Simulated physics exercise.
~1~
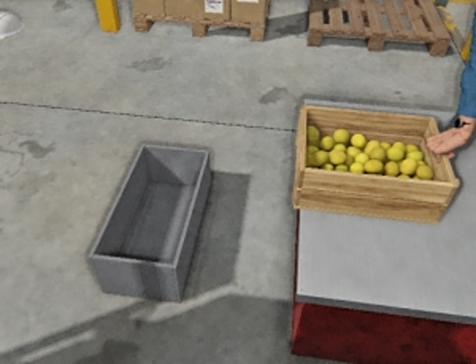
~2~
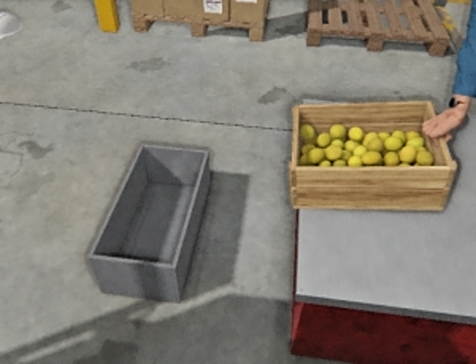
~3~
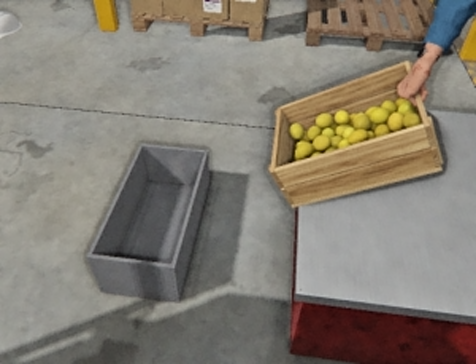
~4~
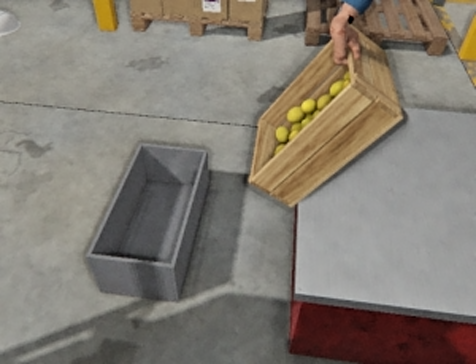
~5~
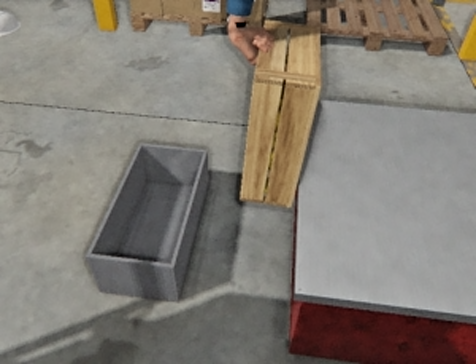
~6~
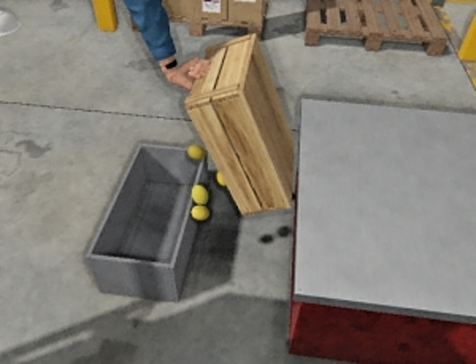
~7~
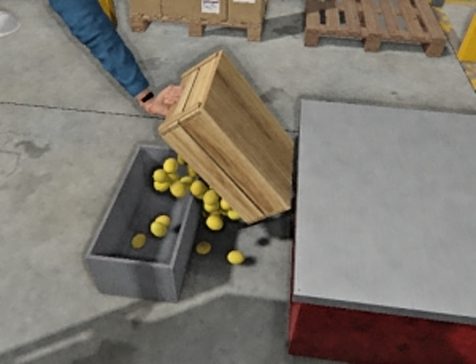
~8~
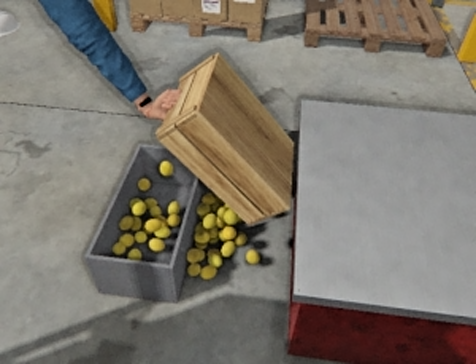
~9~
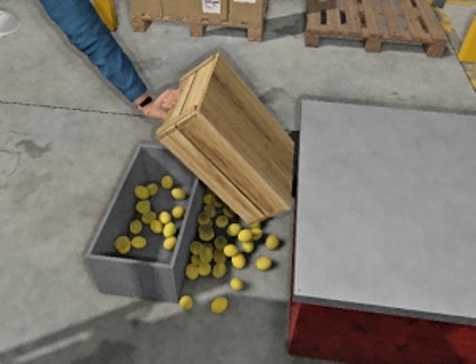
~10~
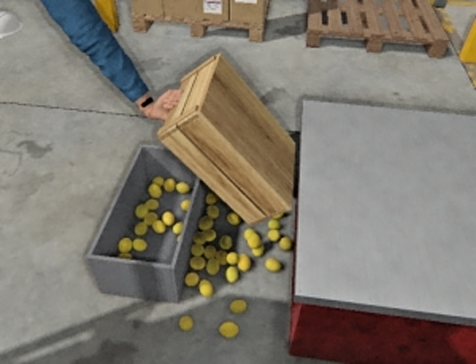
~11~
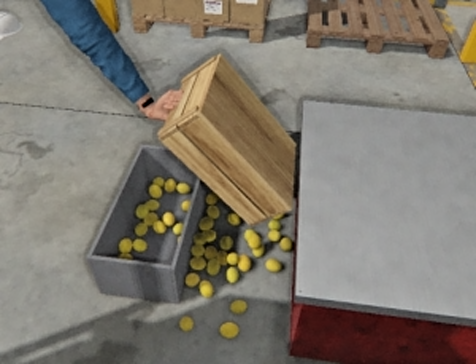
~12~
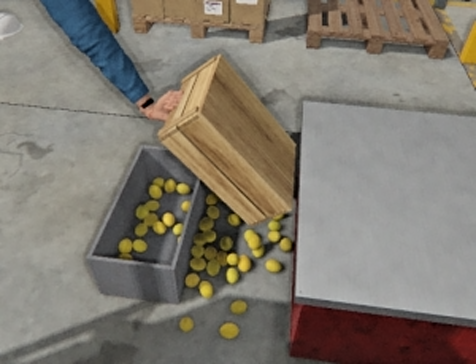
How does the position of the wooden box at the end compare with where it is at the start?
At the start the wooden box sits level on the bench at the right. By the end it is held farther left and a little higher in view, steeply tipped over the gap between the bench and the grey bin.
